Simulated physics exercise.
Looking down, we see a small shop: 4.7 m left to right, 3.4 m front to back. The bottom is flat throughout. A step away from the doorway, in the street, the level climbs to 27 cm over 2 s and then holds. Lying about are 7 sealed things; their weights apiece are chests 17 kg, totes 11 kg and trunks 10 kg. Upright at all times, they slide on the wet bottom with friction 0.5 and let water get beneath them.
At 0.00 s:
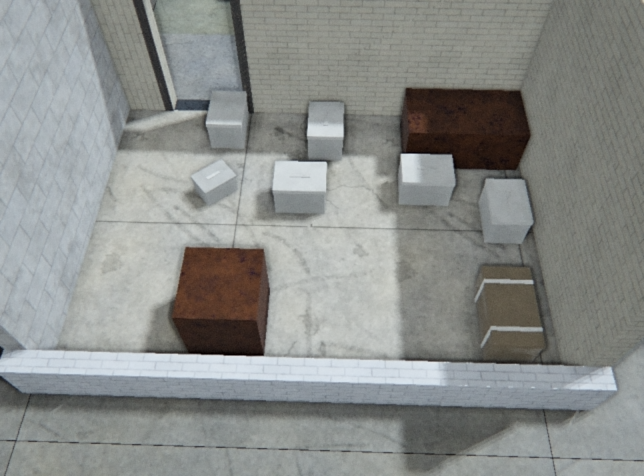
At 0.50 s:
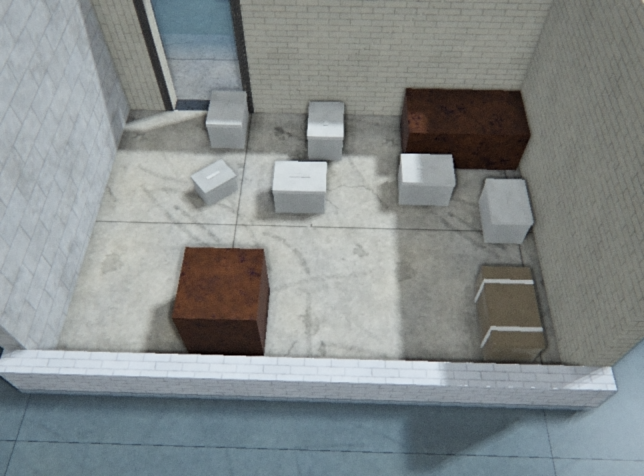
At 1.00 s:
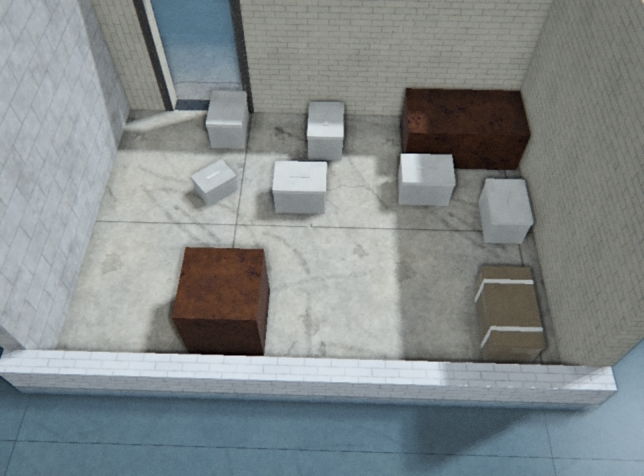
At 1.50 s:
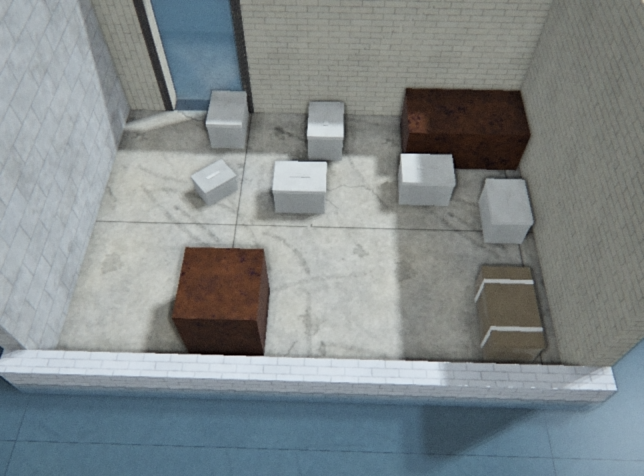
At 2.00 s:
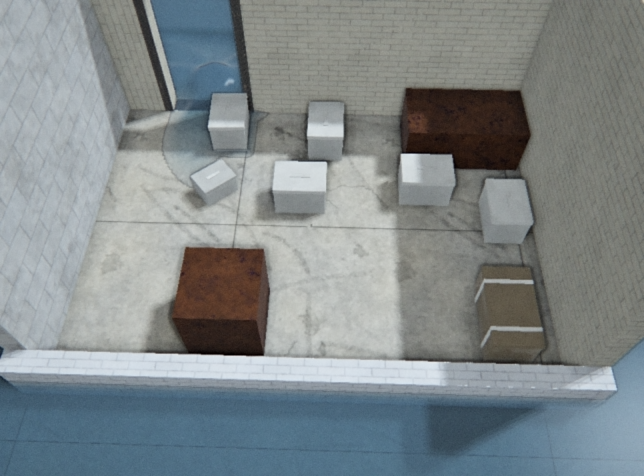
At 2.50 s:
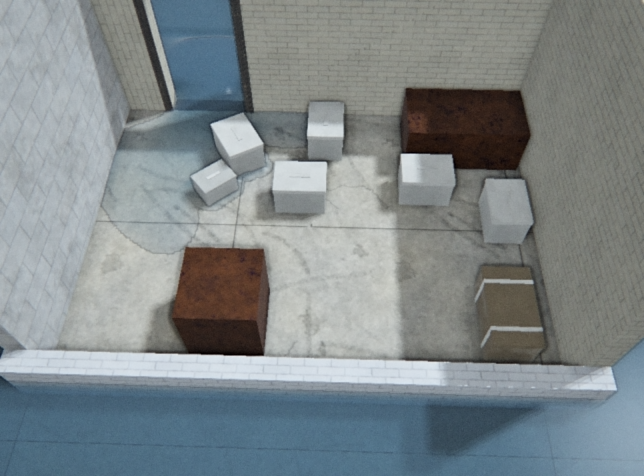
Blue water spreads over the street around a small, pale-walled shop with a flat grey floor, seen from above by a camera that stays still. Two rusty-brown blocks stand at front left and back right, with white boxes scattered toward the back and right and a tan, white-striped box at front right. Water then enters through the back-left doorway, fanning across the floor as the white box beside it shifts forward and turns.
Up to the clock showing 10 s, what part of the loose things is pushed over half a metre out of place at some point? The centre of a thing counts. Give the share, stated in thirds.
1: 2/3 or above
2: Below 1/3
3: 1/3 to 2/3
3, 1/3 to 2/3.
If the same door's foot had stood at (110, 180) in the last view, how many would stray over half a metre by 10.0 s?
Count: 7.
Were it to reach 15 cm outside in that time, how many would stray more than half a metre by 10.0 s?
Then 1 of them.
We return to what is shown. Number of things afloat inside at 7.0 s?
The number is 2.
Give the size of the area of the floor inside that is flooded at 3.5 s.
Some 6.5 m2 of it.
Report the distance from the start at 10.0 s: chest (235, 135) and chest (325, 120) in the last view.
Shifts: 350 cm / 0 cm.
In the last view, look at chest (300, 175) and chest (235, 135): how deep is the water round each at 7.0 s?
6 and 11 cm.
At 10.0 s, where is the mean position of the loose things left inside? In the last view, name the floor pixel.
That lands at roughly (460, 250).
After 3.5 s 2 of 7 are over 50 cm from their spots; 0 afloat.
After 4.5 s 2 of 7 are over 50 cm from their spots; 0 afloat.
After 7.0 s 3 of 7 are over 50 cm from their spots; 2 afloat.
After 10.0 s 3 of 7 are over 50 cm from their spots, and 3 have been at some point; 6 afloat.
